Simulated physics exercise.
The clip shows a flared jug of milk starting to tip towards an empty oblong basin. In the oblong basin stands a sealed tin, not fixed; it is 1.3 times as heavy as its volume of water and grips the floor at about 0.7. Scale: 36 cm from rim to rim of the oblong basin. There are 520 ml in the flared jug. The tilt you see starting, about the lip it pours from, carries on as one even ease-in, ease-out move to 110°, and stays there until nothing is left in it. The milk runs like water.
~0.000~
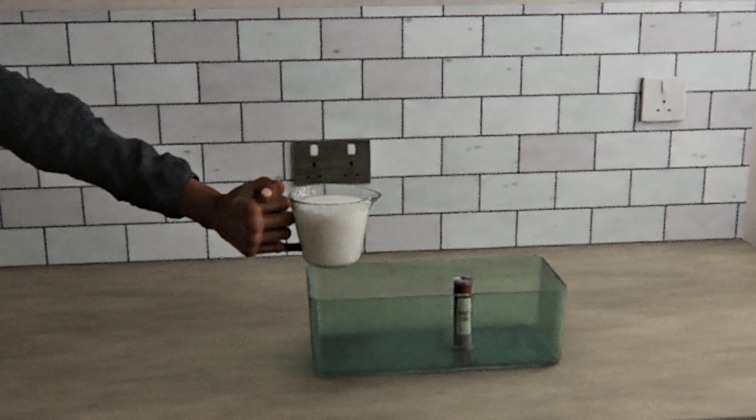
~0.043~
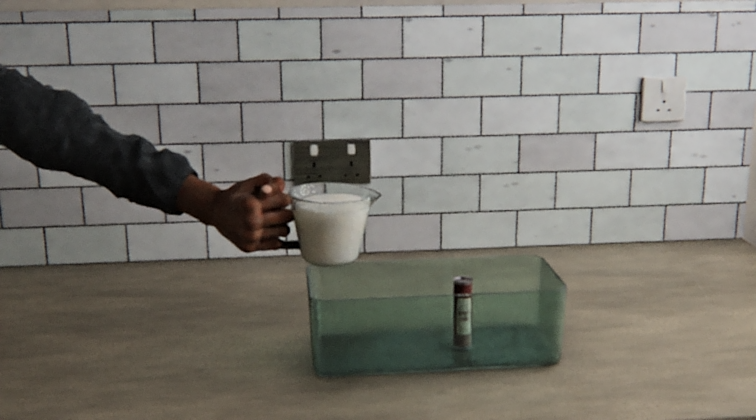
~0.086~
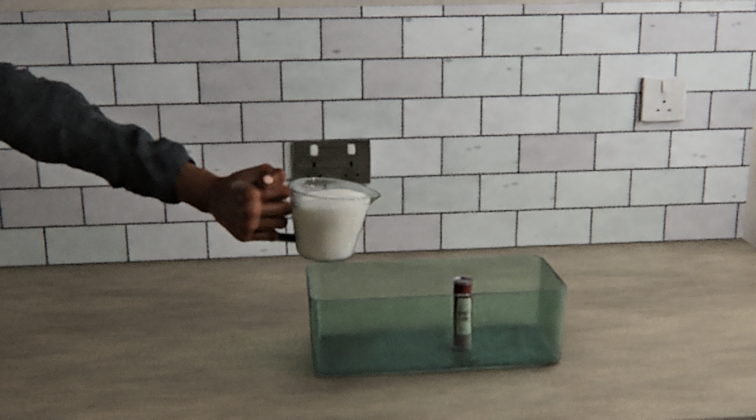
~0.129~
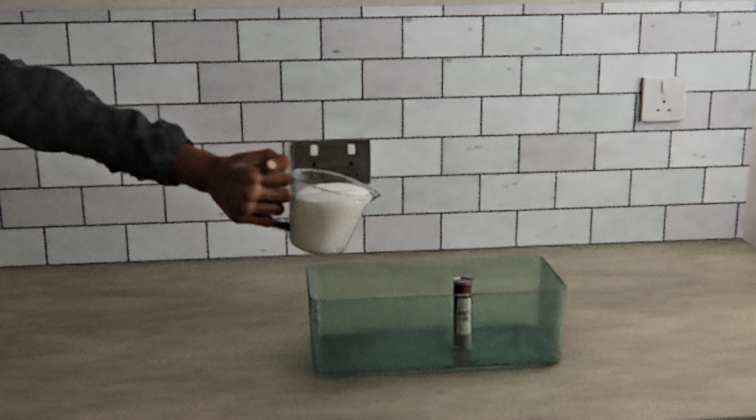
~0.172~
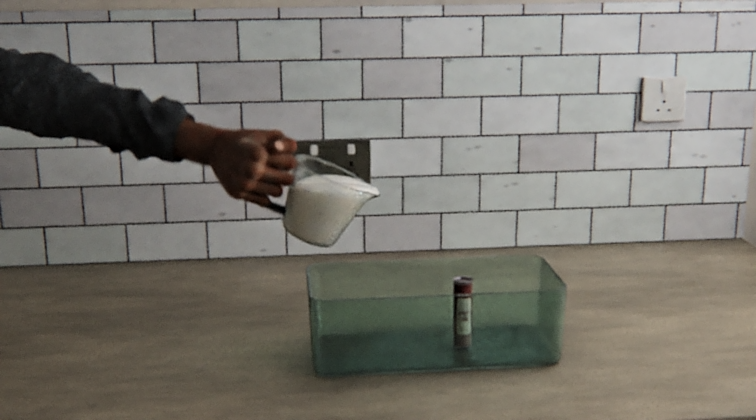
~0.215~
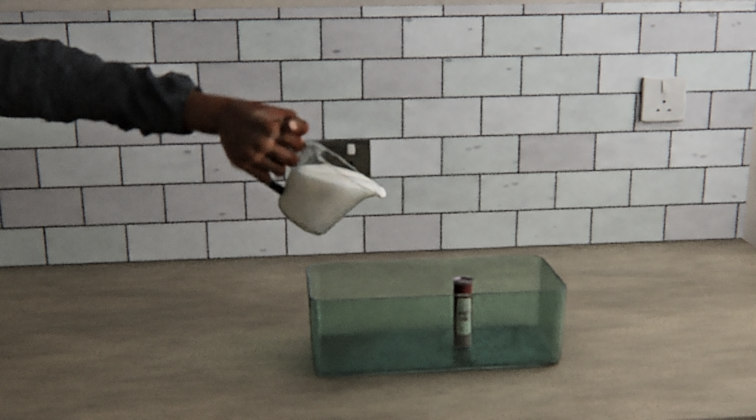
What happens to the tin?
It goes over.
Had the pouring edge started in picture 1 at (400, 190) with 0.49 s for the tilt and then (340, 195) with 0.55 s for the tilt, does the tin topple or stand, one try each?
First it keeps standing; then it stays up.
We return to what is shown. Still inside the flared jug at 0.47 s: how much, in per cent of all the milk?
Near 42 in a hundred.
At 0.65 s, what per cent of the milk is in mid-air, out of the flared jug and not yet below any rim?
Some 18 per cent.
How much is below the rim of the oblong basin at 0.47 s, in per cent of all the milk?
About 9 per cent.
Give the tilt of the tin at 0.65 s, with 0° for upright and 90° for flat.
Near 35° from upright.
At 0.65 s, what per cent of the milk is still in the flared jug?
Near 1 in a hundred.
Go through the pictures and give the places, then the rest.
Tilt 0°; pouring edge (382, 194); surface from (293, 205) to (369, 202); the oblong basin's rim runs from (309, 283) to (554, 273); the tin's top is at (463, 282), in the first frame.
Tilt 2°; pouring edge (382, 194); surface from (293, 204) to (369, 201), in the second frame.
Tilt 7°; pouring edge (381, 194); surface from (293, 201) to (370, 196), in the third frame.
Tilt 14°; pouring edge (381, 194); surface from (292, 195) to (372, 191), in the fourth frame.
Tilt 24°; pouring edge (381, 194); surface from (294, 183) to (376, 190); 1 per cent is over the edge, in the fifth frame.
Tilt 37°; pouring edge (380, 194); surface from (291, 174) to (372, 185); 2 per cent is over the edge, in the sixth frame.
After 0.47 s the tilt is 104° and 43 per cent is still to pour; the tin stands where it began.
After 0.65 s the tilt is 110° and 1 per cent is still to pour; the tin leans 34°.
After 0.84 s the tilt is 110° and 0 per cent is still to pour; the tin lies on its side.
After 1.05 s the tilt is 110° and 0 per cent is still to pour; the tin lies on its side.
In the end the tin lies on its side.
